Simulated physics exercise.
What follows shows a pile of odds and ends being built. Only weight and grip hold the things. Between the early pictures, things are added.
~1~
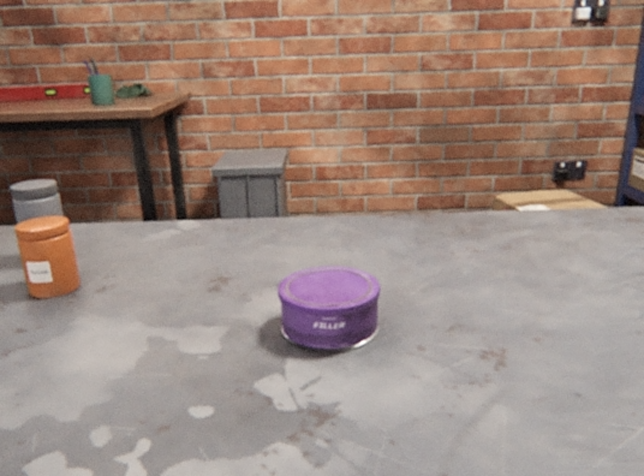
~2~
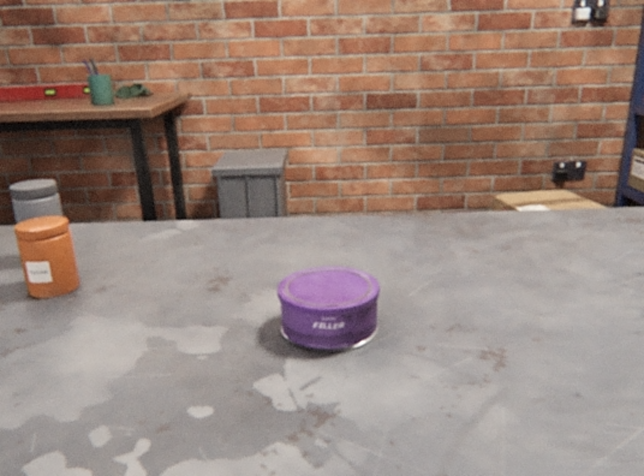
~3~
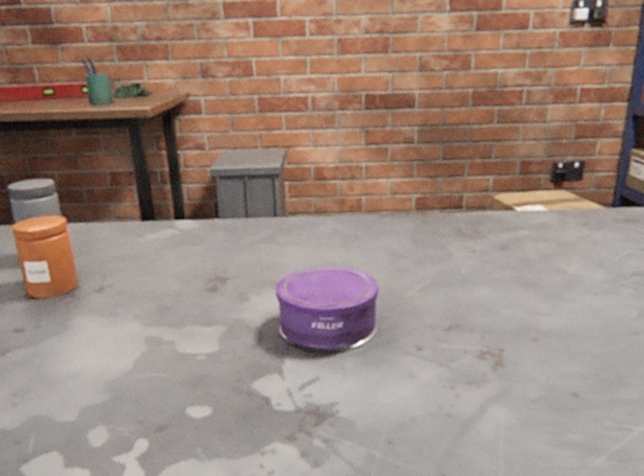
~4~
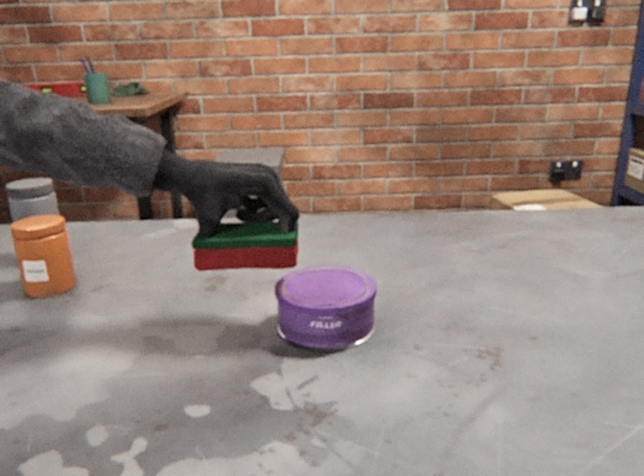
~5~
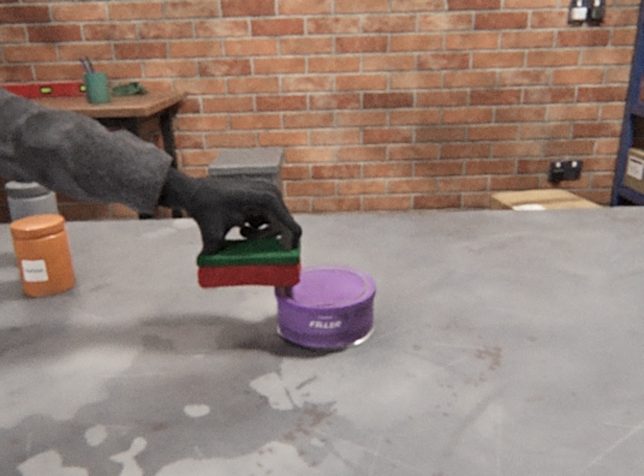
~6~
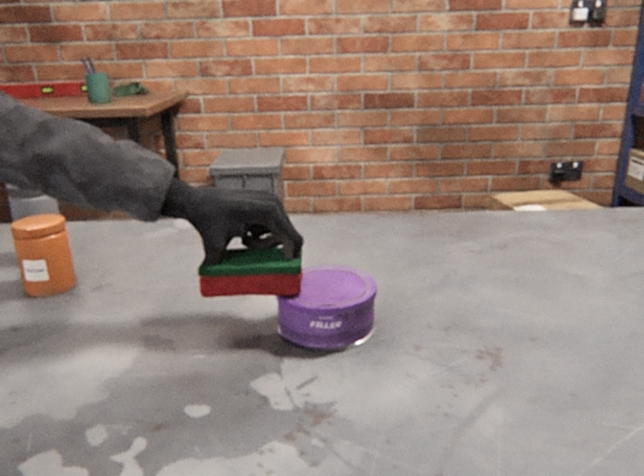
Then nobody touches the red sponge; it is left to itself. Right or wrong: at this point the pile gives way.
Right, it gives way.
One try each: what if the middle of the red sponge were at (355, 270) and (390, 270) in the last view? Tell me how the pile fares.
Case 1: Stable. Case 2: Collapse.
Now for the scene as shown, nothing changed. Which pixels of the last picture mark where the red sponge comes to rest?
It finishes at about (239, 292).
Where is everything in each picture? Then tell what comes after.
The last thing is not in view yet, in the first frame.
The last thing is not in view yet; orange jar (48, 256), in the second frame.
The last thing is not in view yet; purple tub (327, 307), in the third frame.
Coming down; red sponge (248, 246), in the fourth frame.
Coming down; red sponge (252, 263); orange jar (44, 255), in the fifth frame.
In place under the hand; red sponge (253, 272); purple tub (326, 306), in the sixth frame.
Then, 0.20 s after the last picture, red sponge tipped 32° from how it was near (247, 285).
Then, 0.30 s after the last picture, red sponge tipped 42° from how it was near (248, 289).
Then, 0.70 s after the last picture, red sponge tipped 36° from how it was near (241, 292).
At rest, left askew, red sponge; the other 3 in place. Seen from the same camera at the end, red sponge near (239, 292). The pile comes apart.
